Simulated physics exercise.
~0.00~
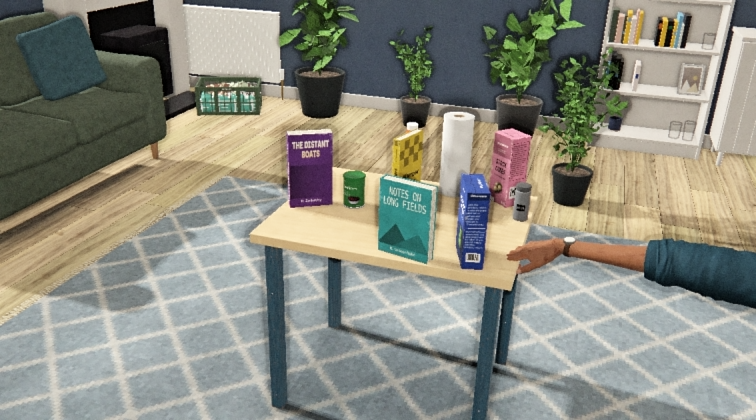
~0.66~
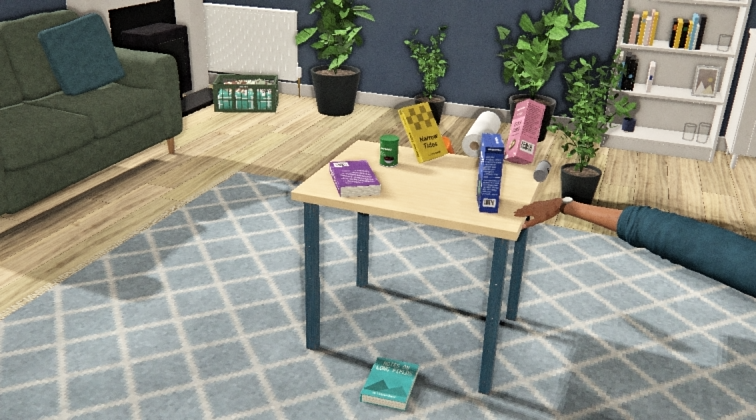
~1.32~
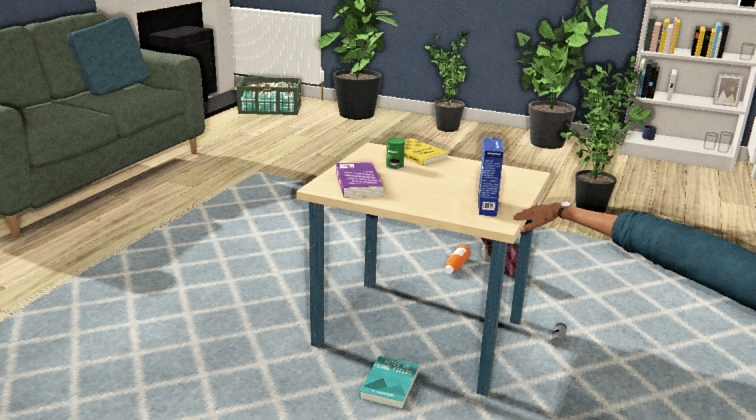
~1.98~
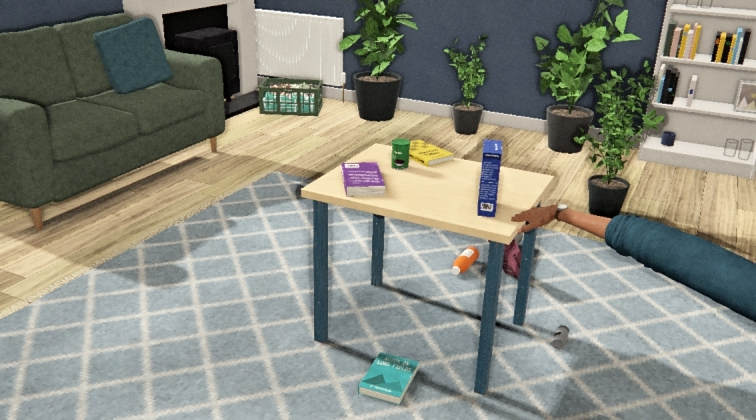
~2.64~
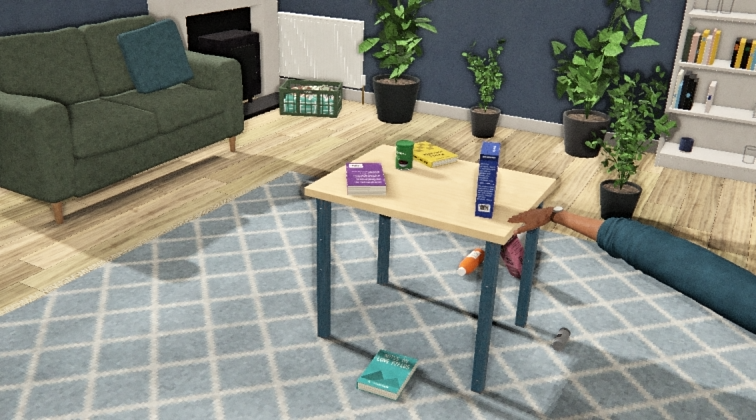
A light wooden table with dark blue legs, crowded with books, cartons and small containers, stands on a blue-grey patterned rug, seen from slightly above in a living room with a green sofa at left and plants behind. A hand at the right edge grips it as the table jolts away. The turquoise book drops to the rug in front, the purple book topples, and the yellow book tilts. The pink carton, orange bottle, white roll and grey shaker tumble off the far side. Finally the purple and yellow books lie on top, while the blue packet and green tin still stand.
